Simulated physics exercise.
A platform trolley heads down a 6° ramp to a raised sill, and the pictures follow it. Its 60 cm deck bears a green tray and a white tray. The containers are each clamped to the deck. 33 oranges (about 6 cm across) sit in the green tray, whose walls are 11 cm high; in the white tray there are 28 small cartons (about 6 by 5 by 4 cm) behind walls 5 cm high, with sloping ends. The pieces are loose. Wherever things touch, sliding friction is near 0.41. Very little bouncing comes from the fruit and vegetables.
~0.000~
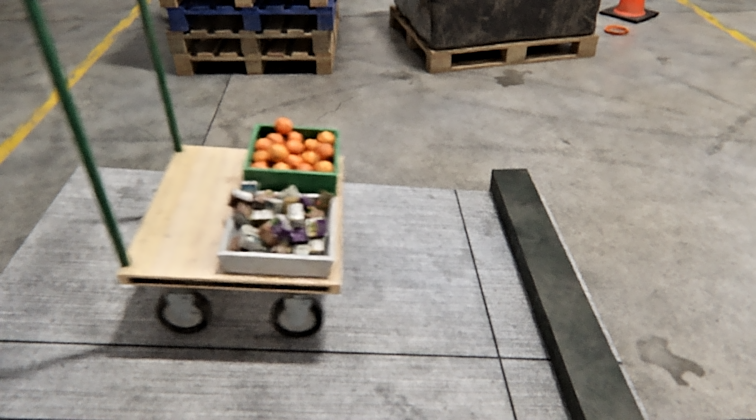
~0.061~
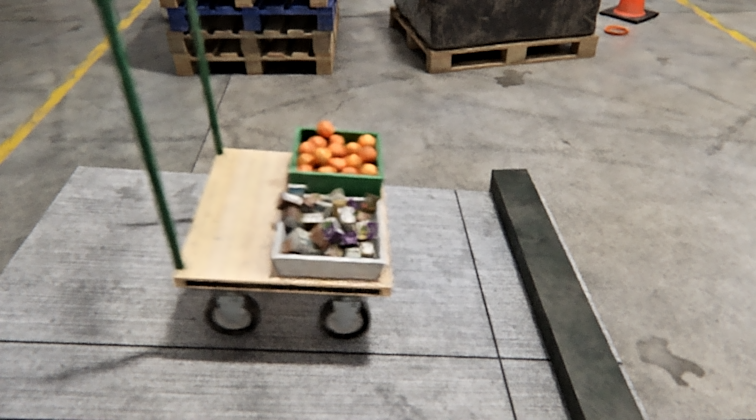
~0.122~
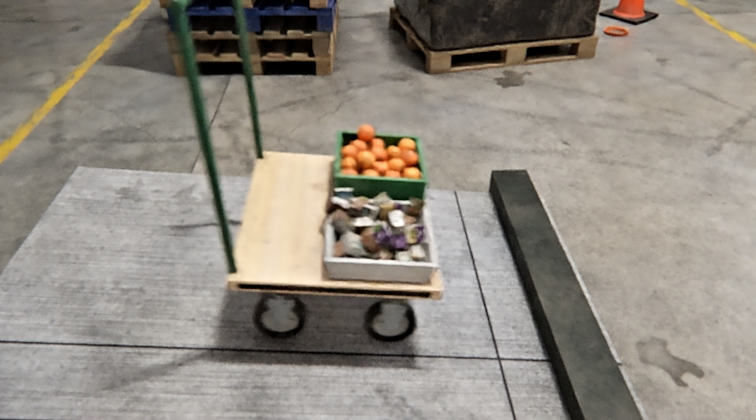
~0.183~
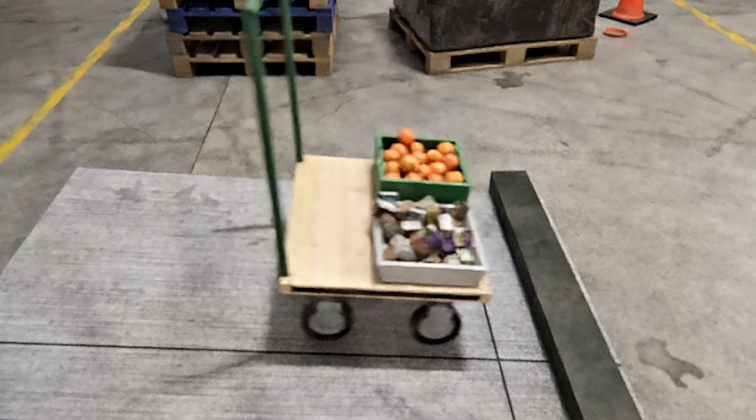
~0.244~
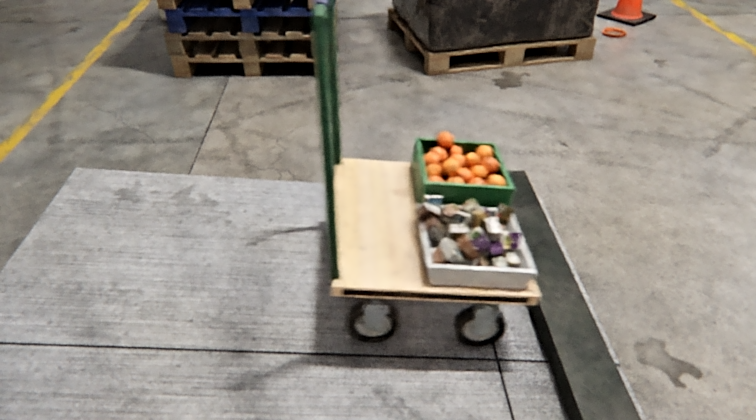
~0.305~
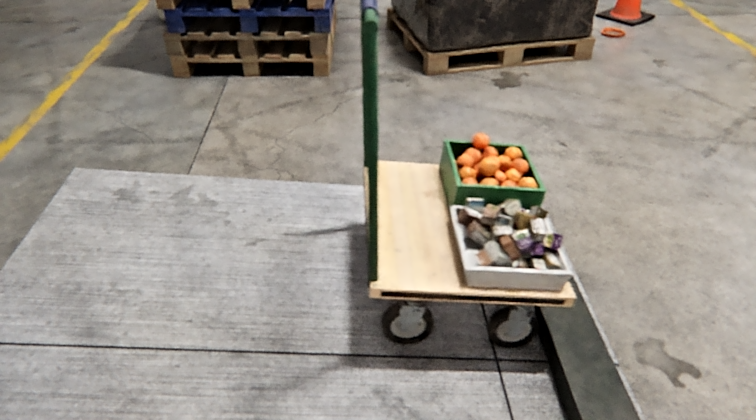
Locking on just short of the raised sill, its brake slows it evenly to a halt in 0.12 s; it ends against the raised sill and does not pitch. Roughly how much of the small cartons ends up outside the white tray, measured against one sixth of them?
Outside the white tray end up more than one in six of the small cartons.
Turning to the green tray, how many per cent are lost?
For the green tray, roughly 5 percent.
After 0.35 s, green tray 33 in, 0 out and white tray 28 in, 0 out.
After 0.47 s, green tray 31 in, 2 out and white tray 23 in, 5 out.
After 0.70 s, green tray 31 in, 2 out and white tray 20 in, 8 out.
Final count (at 1.20 s), green tray 31 in, 2 out and white tray 20 in, 8 out. Asked share, 8 of 28, 29 per cent.
